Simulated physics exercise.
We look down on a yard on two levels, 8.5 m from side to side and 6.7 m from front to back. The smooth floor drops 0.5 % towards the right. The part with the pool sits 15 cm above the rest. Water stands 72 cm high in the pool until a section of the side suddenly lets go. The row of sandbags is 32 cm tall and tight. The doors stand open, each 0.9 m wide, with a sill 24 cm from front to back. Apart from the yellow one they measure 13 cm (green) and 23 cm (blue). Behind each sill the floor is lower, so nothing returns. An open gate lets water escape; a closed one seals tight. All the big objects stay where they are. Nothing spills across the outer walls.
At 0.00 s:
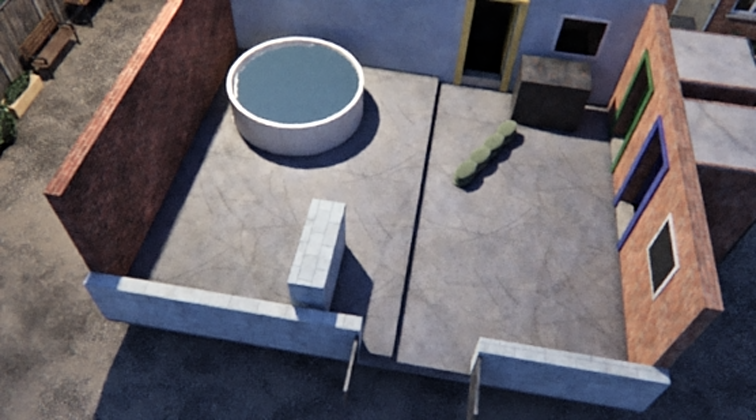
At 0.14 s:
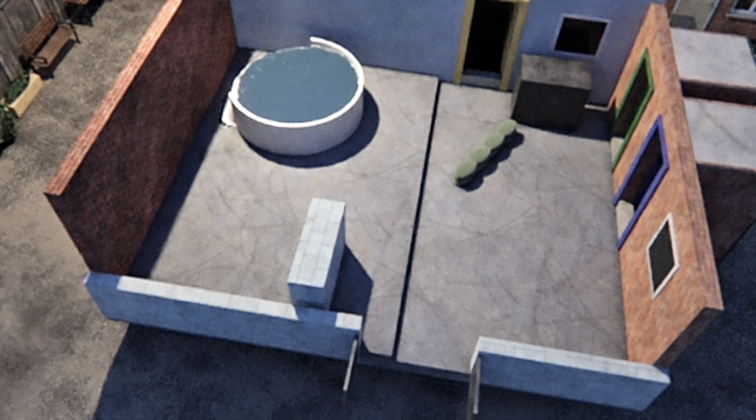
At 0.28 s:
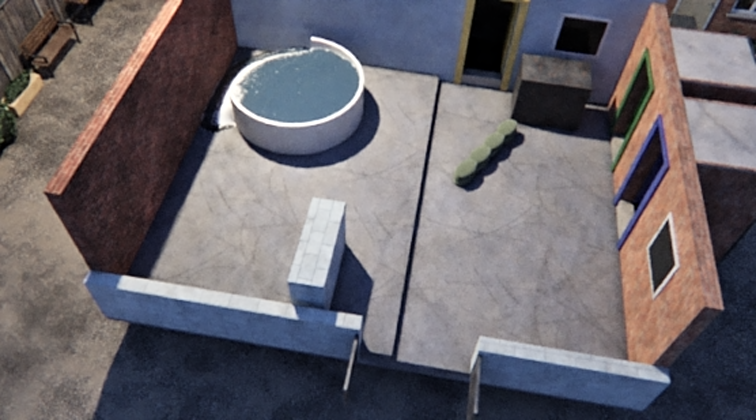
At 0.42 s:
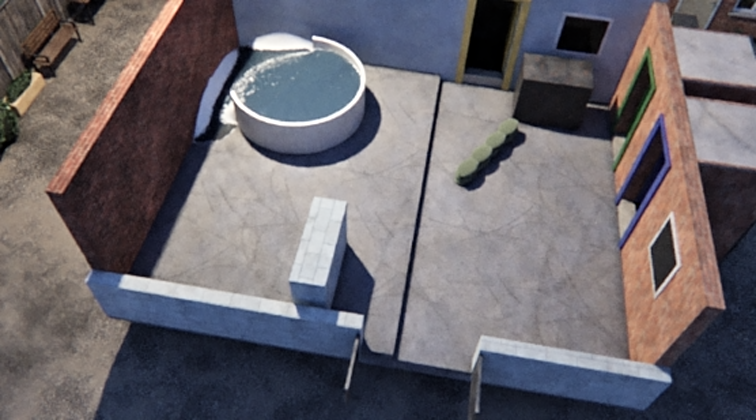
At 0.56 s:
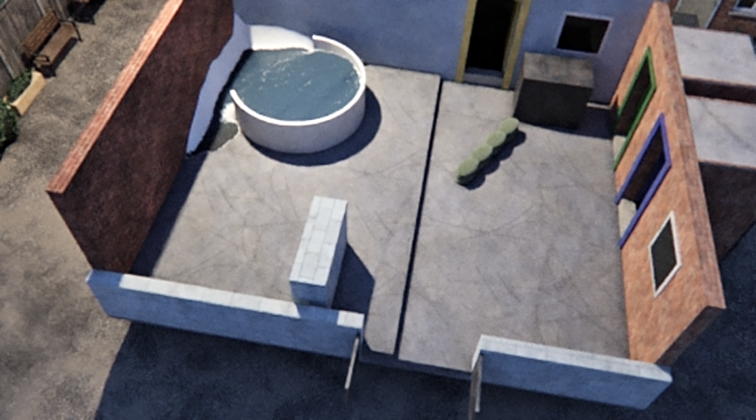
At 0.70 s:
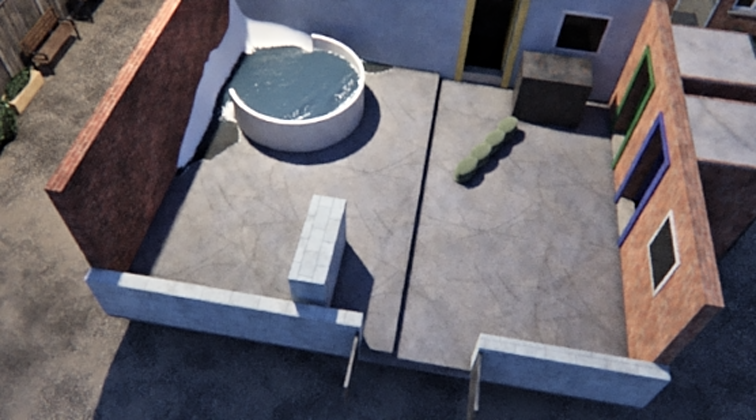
Water pouring from a gap in the back left of a round white pool, spreading foamy along the brick wall of a yard.
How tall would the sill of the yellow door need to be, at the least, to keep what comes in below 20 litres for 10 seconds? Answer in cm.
About 9 cm.
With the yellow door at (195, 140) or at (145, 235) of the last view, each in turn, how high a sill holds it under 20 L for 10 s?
Roughly 18 and 10.0 cm.
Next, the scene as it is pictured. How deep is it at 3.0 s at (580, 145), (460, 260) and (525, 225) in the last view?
About 0, 0 and 0 cm.
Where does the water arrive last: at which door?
It is the blue one.
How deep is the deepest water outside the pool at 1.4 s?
Roughly 68 cm.
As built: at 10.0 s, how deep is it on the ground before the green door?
About 4.0 cm.
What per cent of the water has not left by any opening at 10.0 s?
Roughly 100 in a hundred.
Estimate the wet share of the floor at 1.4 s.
About 20 per cent.
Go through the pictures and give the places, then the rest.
In the first picture, still water, 72 cm deep, in the pool at (296, 83); the yellow door at (487, 51) is dry.
In the second picture, water pours out at (254, 72) and has run 0.3 m, to (221, 119); about 8 cm deep outside, 72 cm at the back.
In the third picture, the gap is at (255, 73), the front 0.7 m out at (202, 122); the back of the pool holds 72 cm.
In the fourth picture, water pours out at (257, 74) and has run 1.1 m, to (243, 47); about 19 cm deep outside, 72 cm at the back.
In the fifth picture, the front is at (187, 154), 1.4 m from the gap at (257, 74); 2.9 m2 of floor is wet, 72 cm left at the back.
In the sixth picture, the front is at (176, 173), 1.8 m from the gap at (256, 73); 3.2 m2 of floor is wet, 64 cm left at the back; the yellow door at (488, 47), 5.0 m from the gap, is still 2.1 m from the nearest water.
After 1.4 s water covers 20 % of the floor, deepest (68 cm) near (237, 49); it has not reached the yellow door.
After 3.0 s water covers 40 % of the floor, deepest (34 cm) near (119, 291); 4 cm at the yellow door, 0 litres in over its 26 cm sill.
After 10.0 s water covers 80 % of the floor, deepest (21 cm) near (510, 99); 14 cm at the yellow door, 0 litres in over its 26 cm sill.
At the yellow door as built, the water arrived by 1.6 s and peaked near 15 cm at 9.6 s.
With a sill of 7.5 cm, 38 litres would have come in within the 10 s; with 10.5 cm, 10 litres. So under 20 litres takes about 9 cm.
